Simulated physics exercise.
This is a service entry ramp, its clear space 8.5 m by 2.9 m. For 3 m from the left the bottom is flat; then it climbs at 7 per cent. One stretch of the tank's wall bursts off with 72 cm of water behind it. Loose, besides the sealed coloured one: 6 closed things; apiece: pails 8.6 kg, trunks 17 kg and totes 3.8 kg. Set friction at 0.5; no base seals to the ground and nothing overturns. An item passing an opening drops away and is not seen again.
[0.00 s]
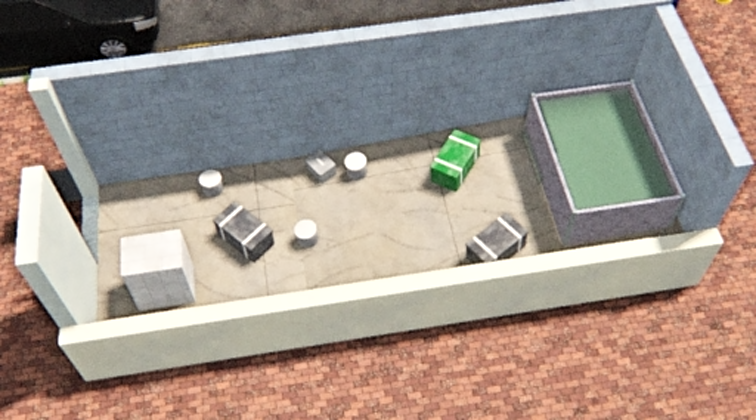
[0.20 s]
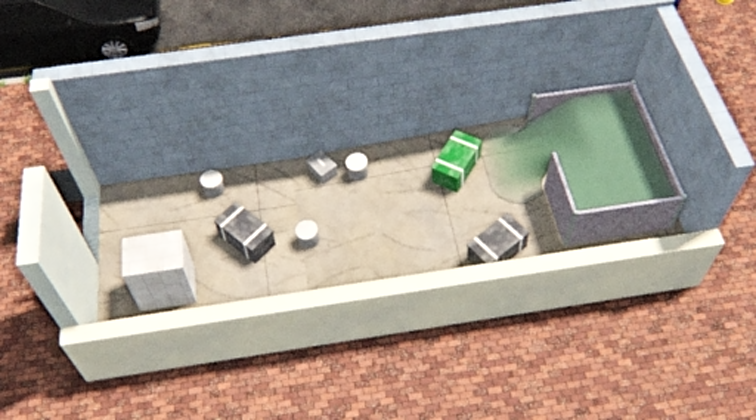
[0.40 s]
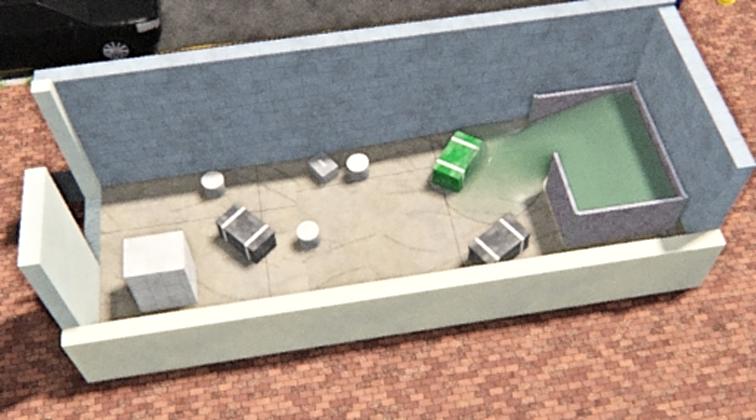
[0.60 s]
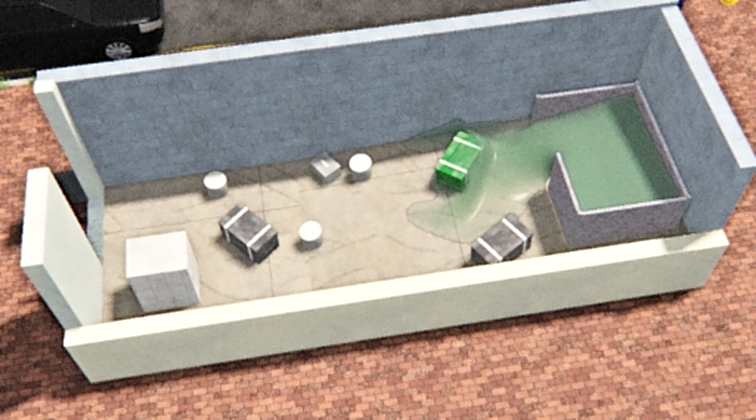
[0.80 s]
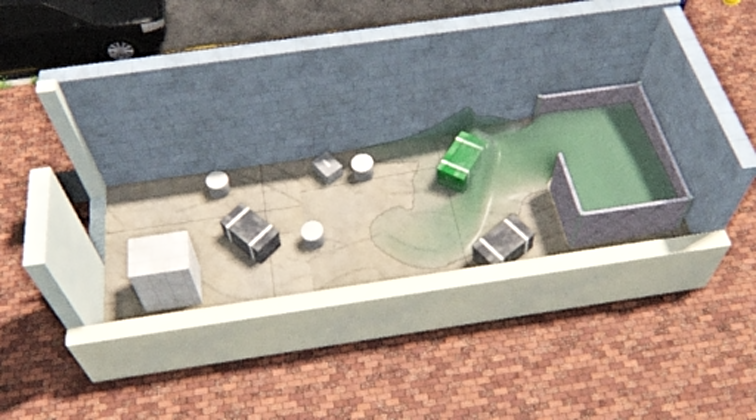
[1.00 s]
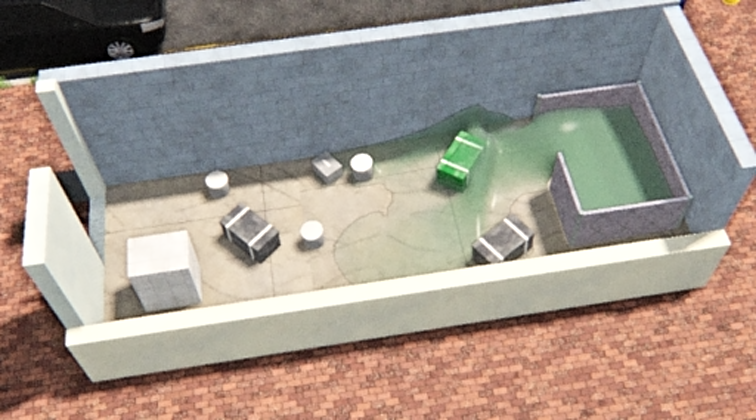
The footage shows a walled enclosure holding trunks and smaller objects, where part of a tank's wall at the right gives way and greenish water spreads leftward across the floor, around the green trunk, while the objects stay in place.
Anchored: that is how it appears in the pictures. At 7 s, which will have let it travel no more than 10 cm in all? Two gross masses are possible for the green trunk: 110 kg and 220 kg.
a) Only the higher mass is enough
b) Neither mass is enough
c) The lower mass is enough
The answer is b.
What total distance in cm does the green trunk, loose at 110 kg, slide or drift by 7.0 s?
I'd say roughly 450 centimetres in all.
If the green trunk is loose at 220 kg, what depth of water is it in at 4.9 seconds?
Something like 10 centimetres.
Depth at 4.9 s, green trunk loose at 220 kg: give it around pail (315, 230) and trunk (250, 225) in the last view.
Around 12 cm and 12 cm.
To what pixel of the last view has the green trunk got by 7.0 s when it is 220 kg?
Somewhere around (344, 177), I'd say.
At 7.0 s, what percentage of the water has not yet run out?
Still held: Near 80 %.
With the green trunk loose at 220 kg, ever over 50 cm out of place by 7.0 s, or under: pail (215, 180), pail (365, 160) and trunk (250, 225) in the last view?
First exceeds it, second exceeds it, third exceeds it.
After 1.4 s the green trunk would be 150 cm from its start with 110 kg and 49 cm from its start with 220 kg; 21 cm of water round it then.
After 3.1 s the green trunk would be 423 cm from its start with 110 kg and 179 cm from its start with 220 kg; 14 cm of water round it then.
After 4.9 s the green trunk would be 435 cm from its start with 110 kg and 184 cm from its start with 220 kg; 10 cm of water round it then.
After 7.0 s the green trunk would be 435 cm from its start with 110 kg and 184 cm from its start with 220 kg; 11 cm of water round it then.
